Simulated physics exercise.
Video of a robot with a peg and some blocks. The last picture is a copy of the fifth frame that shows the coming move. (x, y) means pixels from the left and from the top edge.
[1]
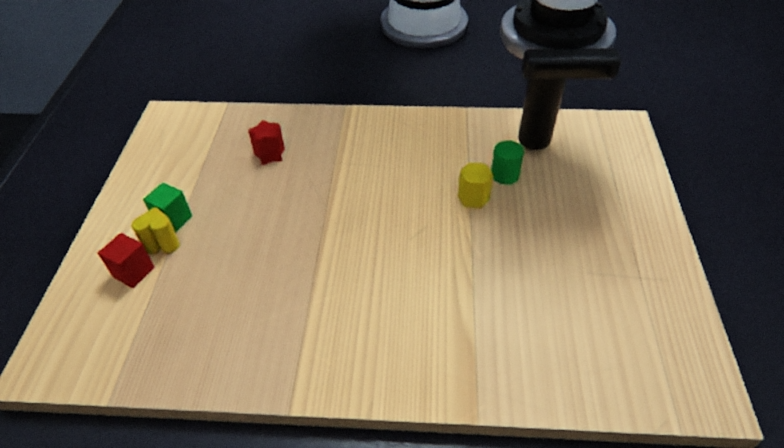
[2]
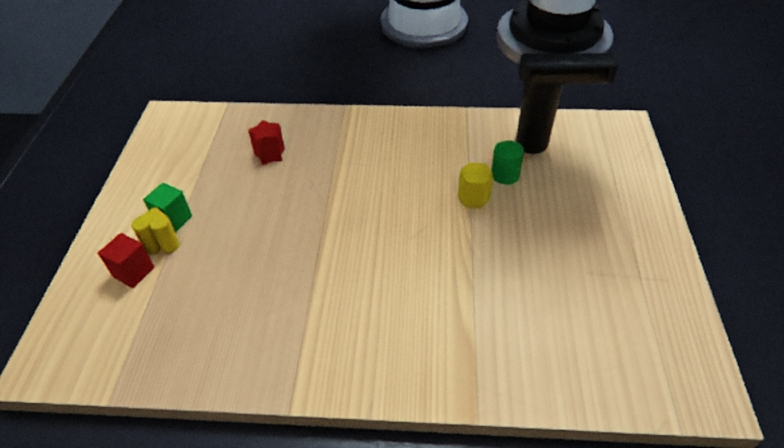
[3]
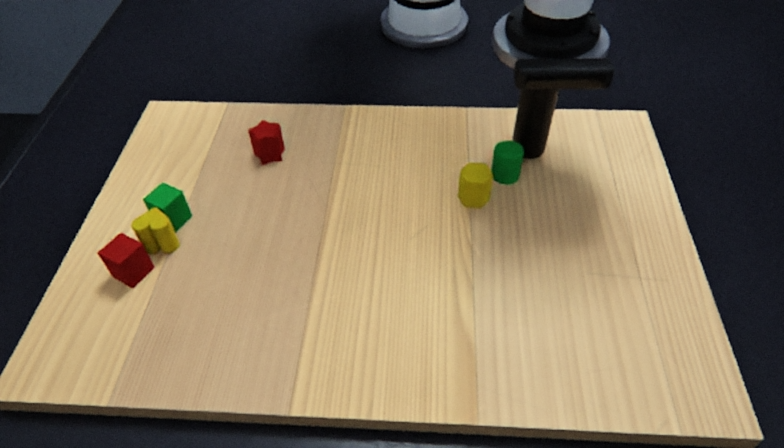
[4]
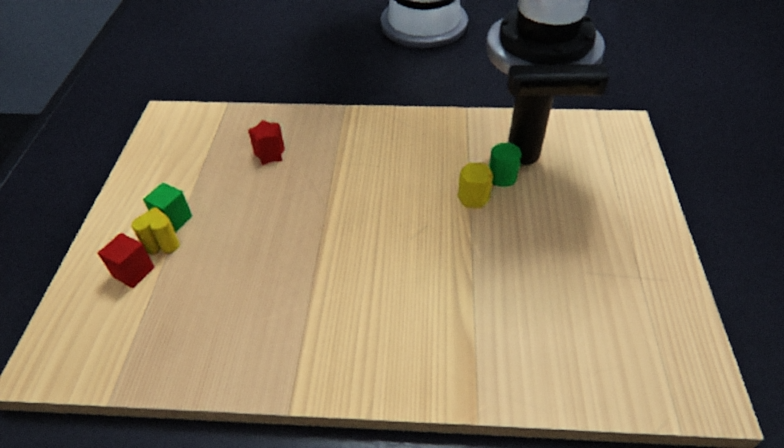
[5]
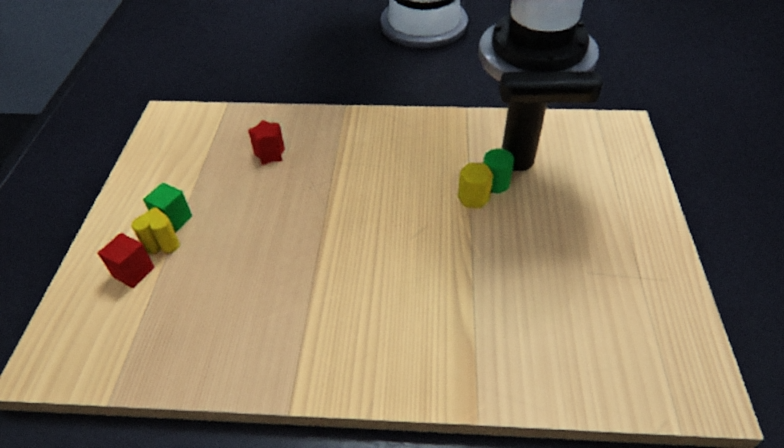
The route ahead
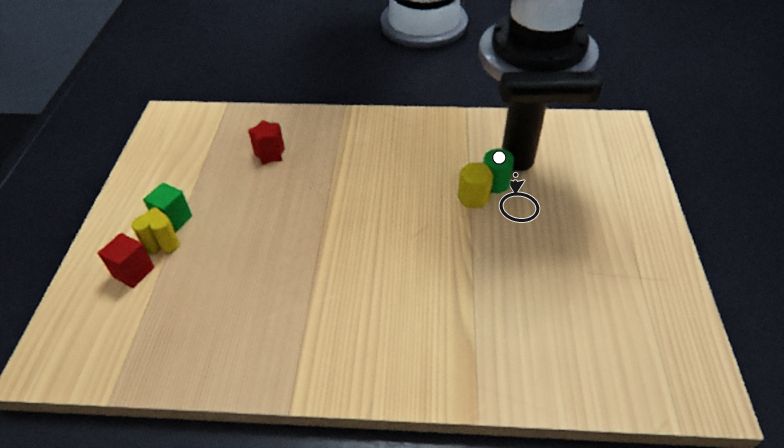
Robot arm with a black peg moving slightly down and left, nudging a green round block toward a yellow block on a wooden board.
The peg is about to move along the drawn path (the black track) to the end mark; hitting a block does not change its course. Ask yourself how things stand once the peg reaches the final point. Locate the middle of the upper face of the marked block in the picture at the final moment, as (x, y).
Its top centre is at about (487, 174).
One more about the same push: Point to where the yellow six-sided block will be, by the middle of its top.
Around (456, 179).
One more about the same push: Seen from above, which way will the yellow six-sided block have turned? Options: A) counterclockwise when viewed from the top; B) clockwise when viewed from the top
(A)
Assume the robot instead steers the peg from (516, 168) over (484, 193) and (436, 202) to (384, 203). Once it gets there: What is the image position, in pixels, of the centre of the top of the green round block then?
When the path ends, it will be at (384, 203).
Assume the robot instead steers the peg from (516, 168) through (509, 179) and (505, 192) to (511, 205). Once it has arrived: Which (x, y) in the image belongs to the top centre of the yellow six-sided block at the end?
Pixel (449, 185).
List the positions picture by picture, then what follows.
The first picture shows peg's lower end (534, 140); yellow six-sided block (477, 172); green round block (509, 149).
The second picture shows peg (531, 144); blocks still.
The third picture shows peg (528, 149); blocks still.
The fourth picture shows peg (523, 155); green round block (507, 151).
The fifth picture shows peg (517, 161); yellow six-sided block (477, 172); green round block (499, 157).
Drawn move, from (516, 168) through (515, 187) to (519, 207); the dot is on the green round block.
The first path, step by step. Halfway along, peg (517, 181); yellow six-sided block (460, 178), turned 20° anticlockwise; green round block (489, 169).
At the end, peg (521, 200); yellow six-sided block (456, 179), turned 25° anticlockwise; green round block (487, 174).
